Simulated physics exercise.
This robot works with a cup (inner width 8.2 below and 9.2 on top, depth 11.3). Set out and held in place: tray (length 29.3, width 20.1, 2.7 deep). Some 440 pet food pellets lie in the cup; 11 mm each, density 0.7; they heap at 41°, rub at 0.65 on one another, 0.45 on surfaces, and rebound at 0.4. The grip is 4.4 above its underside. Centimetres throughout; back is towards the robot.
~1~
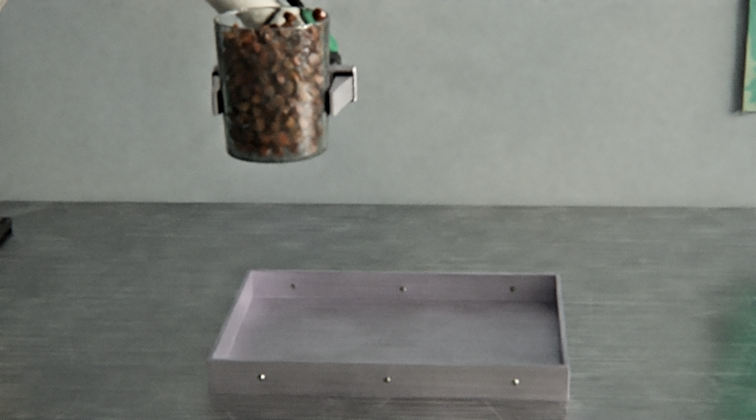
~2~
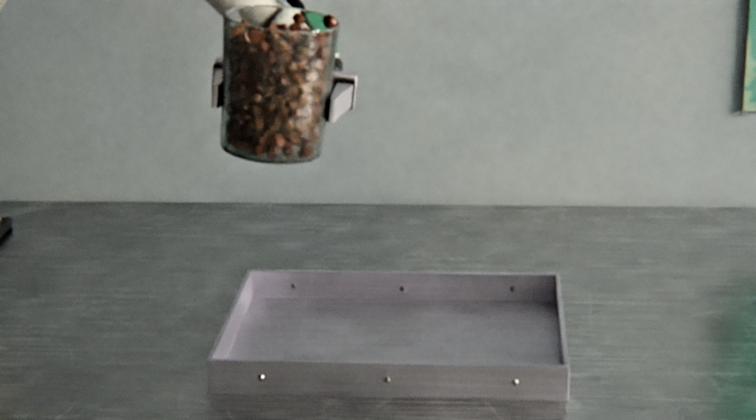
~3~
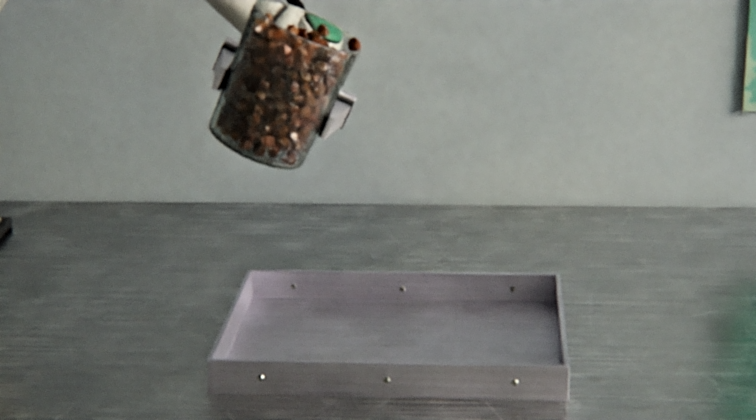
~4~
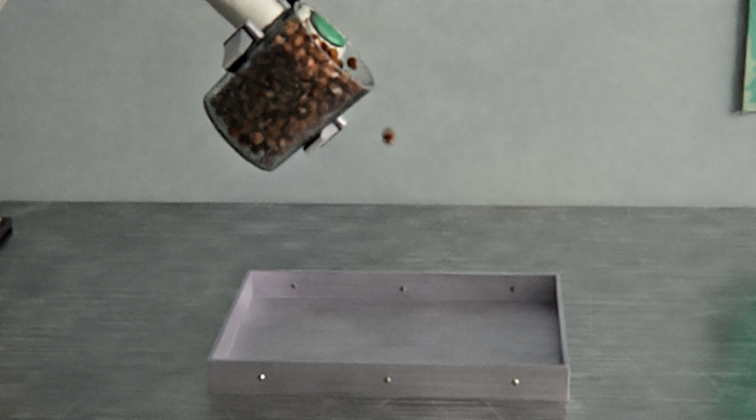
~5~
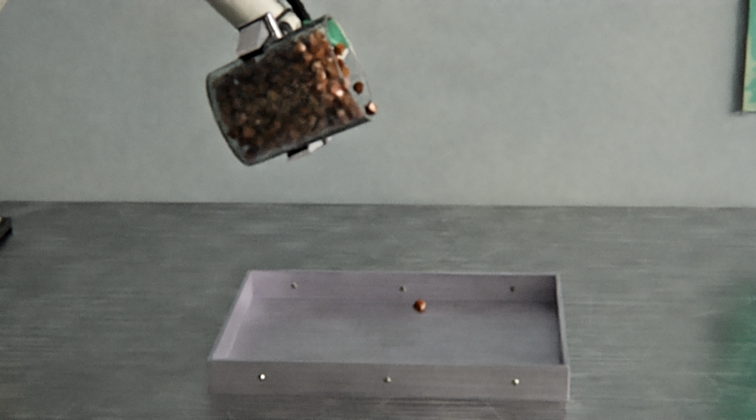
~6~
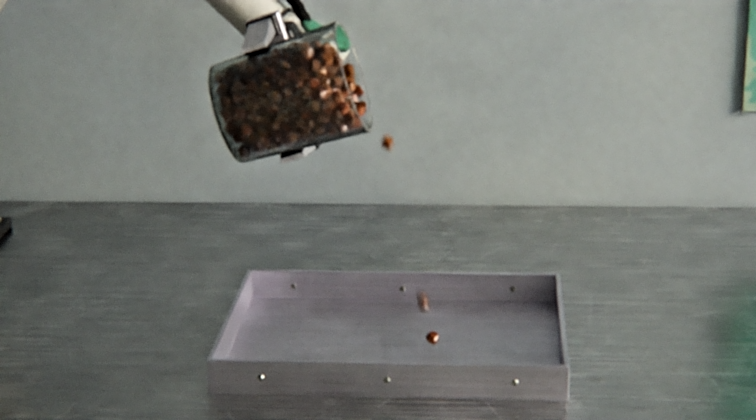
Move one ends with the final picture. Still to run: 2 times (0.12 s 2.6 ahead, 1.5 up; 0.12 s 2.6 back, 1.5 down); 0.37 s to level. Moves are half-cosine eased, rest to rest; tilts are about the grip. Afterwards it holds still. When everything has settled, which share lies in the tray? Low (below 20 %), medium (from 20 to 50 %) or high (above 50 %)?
In the tray the share is medium, from 20 to 50 %.
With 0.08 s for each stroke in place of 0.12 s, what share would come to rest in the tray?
It would be near 55 per cent.
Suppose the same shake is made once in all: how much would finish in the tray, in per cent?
It would be near 20 per cent.
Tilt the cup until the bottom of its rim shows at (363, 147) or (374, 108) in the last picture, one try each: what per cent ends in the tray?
Some 60 and 15 per cent.
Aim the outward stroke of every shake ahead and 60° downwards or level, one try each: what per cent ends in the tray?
Some 5 and 25 per cent.
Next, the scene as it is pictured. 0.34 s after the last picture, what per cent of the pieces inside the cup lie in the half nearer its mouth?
Roughly 50 per cent.
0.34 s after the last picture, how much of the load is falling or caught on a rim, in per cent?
About 9 per cent.
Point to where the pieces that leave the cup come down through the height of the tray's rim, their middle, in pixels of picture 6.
Around (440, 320).
Then, 0.34 s after the last picture, tilted 73° forward, highest piece 27 above the table; 365 in the cup, 32 in the tray, 39 in flight or on a rim.
Then, 0.68 s after the last picture, tilted 32° forward, highest piece 28 above the table; 299 in the cup, 134 in the tray, 1 on the table or floor, 2 in flight or on a rim.
Then, 1.05 s after the last picture, level, highest piece 28 above the table; 299 in the cup, 136 in the tray, 1 on the table or floor.
Then, 2.10 s after the last picture, level, highest piece 28 above the table; 299 in the cup, 136 in the tray, 1 on the table or floor.
Final count, 299 in the cup, 136 in the tray, 1 on the table or floor. That is 31 % in the tray.
